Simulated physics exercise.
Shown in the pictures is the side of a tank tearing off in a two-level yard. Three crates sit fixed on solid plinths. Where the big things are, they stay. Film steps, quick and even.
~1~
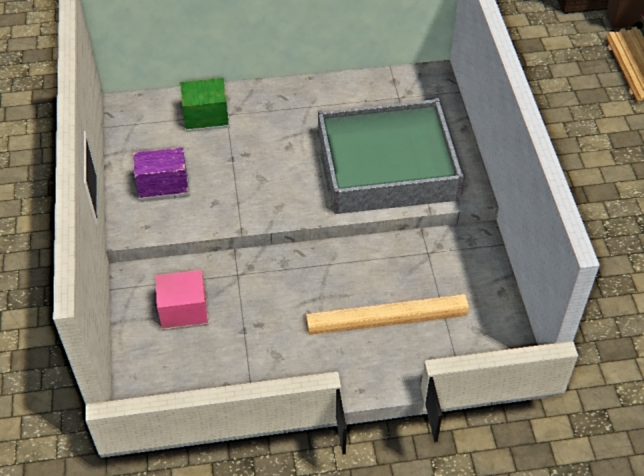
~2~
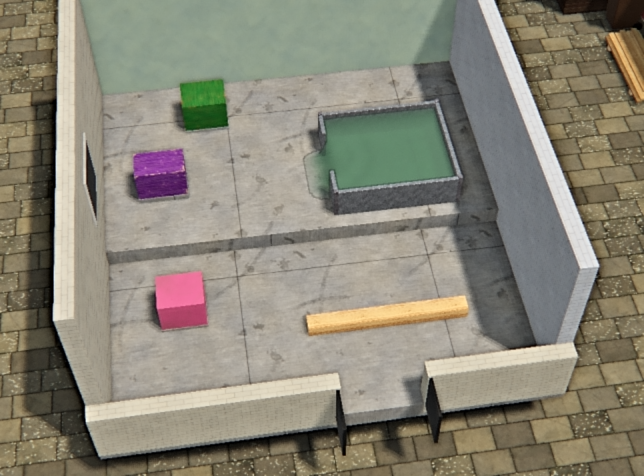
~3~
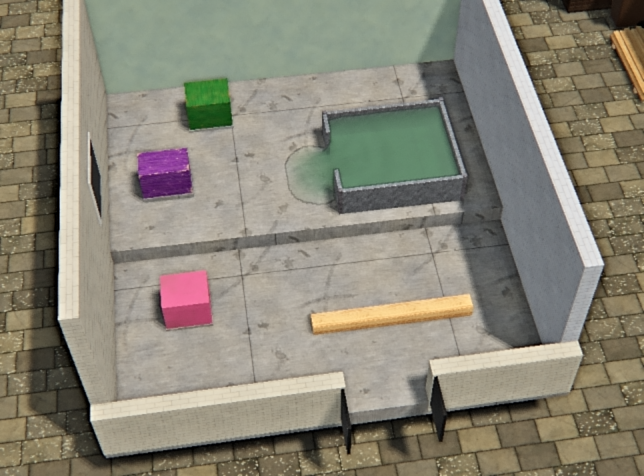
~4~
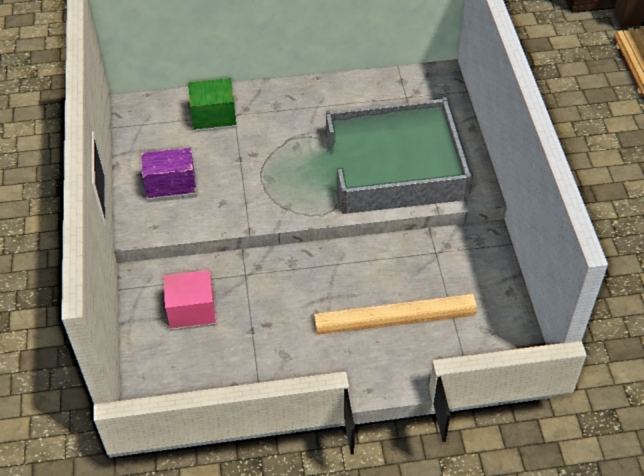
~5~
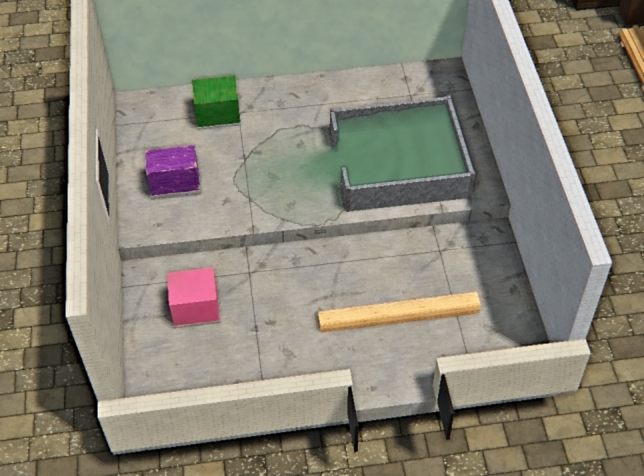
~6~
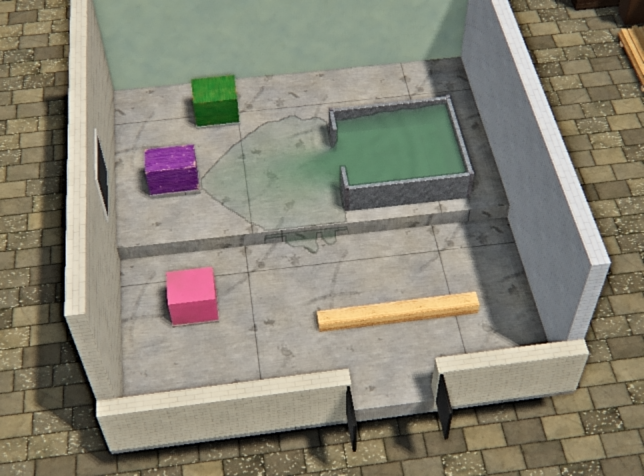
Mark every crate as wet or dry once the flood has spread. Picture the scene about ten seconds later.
Green crate: Wet, pink crate: Wet, purple crate: Wet.
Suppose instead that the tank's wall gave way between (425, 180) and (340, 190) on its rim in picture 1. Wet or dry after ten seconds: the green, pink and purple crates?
Green is not reached; pink is reached; purple is not reached.
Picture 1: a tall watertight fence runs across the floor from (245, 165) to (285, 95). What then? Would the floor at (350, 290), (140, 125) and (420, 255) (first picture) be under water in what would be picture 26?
One after the other: Dry, wet, not flooded.
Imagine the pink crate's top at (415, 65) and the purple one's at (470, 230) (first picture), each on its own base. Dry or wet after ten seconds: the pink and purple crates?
Result: Pink overtopped, purple not wetted.
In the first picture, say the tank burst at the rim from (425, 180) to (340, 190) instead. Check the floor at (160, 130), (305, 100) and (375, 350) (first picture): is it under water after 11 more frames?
The first point is unwetted, the second unwetted, the third swamped.
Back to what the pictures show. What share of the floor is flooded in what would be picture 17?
Roughly 30 percent, I reckon.
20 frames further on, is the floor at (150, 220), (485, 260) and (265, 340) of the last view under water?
First inundated, second spared, third inundated.
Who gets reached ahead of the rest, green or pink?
The green-painted one.
A moment on, water covers 20 % of the floor; the green crate water round its plinth, the pink crate not reached, the purple crate water round its plinth.
Next, water covers 30 % of the floor; the green crate water round its plinth, the pink crate water round its plinth, the purple crate water round its plinth.
Then, water covers 45 % of the floor; the green crate water round its plinth, the pink crate water round its plinth, the purple crate water round its plinth.
Later, water covers 60 % of the floor; the green crate water round its plinth, the pink crate water round its plinth, the purple crate water round its plinth.
In the end, water covers 90 % of the floor; the green crate was topped, the pink crate was topped, the purple crate was topped.
